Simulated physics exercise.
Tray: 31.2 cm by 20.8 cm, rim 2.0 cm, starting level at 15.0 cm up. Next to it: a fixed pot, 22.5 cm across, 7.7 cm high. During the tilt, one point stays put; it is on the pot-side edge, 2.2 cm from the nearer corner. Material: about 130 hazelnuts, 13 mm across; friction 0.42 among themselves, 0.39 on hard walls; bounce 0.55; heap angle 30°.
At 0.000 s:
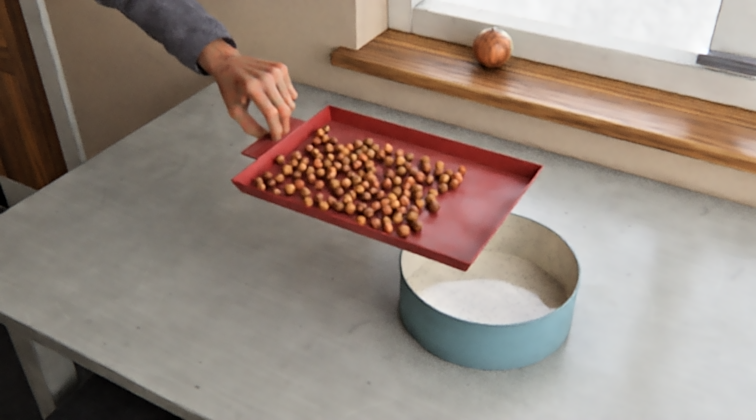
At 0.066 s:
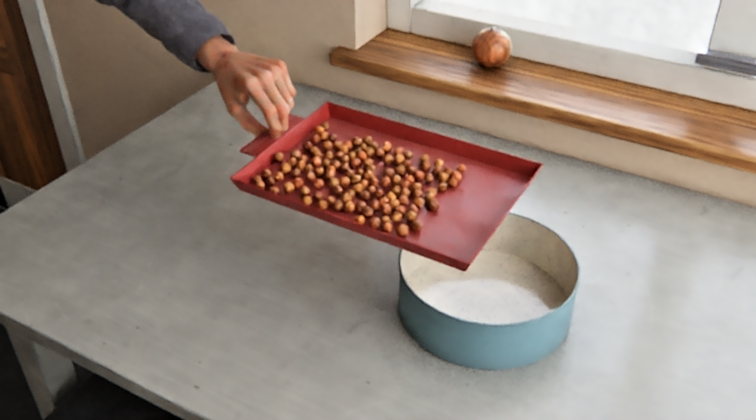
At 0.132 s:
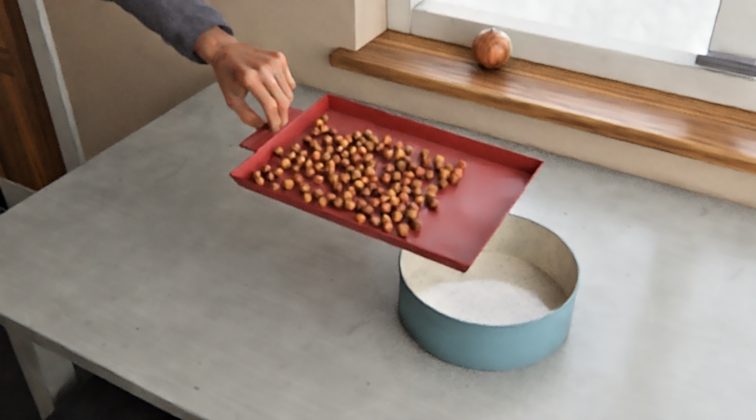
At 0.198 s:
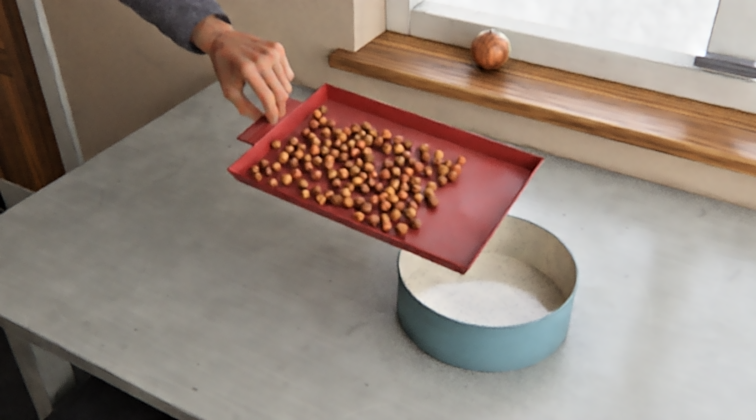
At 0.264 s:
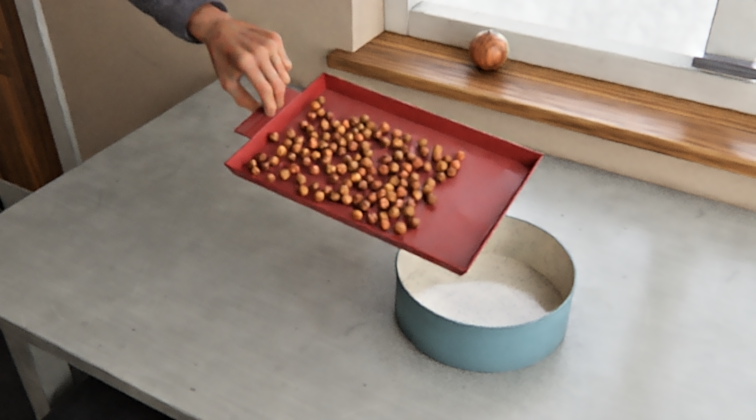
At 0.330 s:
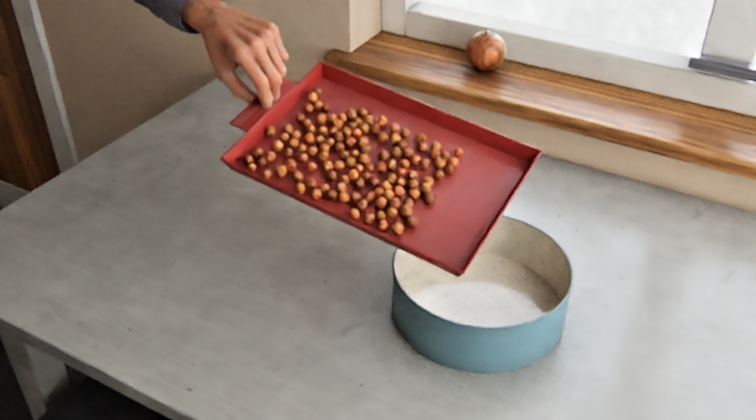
At first, a hand holds a red tray of hazelnuts nearly level above a gray table, its right end over a blue round pot. The hand then gradually raises the handle side, and the tray slants down toward the pot while the hazelnuts stay clustered in place on it.
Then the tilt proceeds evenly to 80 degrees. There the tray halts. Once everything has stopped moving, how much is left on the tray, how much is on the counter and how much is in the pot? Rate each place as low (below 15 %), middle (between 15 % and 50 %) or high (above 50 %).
Ratings: Tray low; counter high; pot low.
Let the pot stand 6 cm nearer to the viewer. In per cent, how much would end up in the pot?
Around 70 per cent.
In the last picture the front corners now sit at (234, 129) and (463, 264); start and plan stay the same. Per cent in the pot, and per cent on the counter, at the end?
Pot 50; counter 50.
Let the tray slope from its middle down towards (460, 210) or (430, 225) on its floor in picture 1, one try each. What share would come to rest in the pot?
Some 70 and 10 per cent.
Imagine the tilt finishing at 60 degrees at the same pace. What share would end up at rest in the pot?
0 per cent.
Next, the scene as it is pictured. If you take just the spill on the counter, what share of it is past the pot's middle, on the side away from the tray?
I'd put it at close to 80 per cent.
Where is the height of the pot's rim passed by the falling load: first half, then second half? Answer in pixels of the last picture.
Near (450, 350) at first, near (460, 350) afterwards.
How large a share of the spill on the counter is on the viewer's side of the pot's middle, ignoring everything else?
100 %.
After 1.00 s, tilt 44 degrees; the tray holds 100 %, the pot 0 %.
Then, at 1.44 s, tilt 65 degrees; the tray holds 95 %, the pot 0 %.
After 1.96 s, tilt 80 degrees; the tray holds 10 %, the pot 0 %.
At rest (3.2 s), tray 0 %, counter 100 %, pot 0 %.
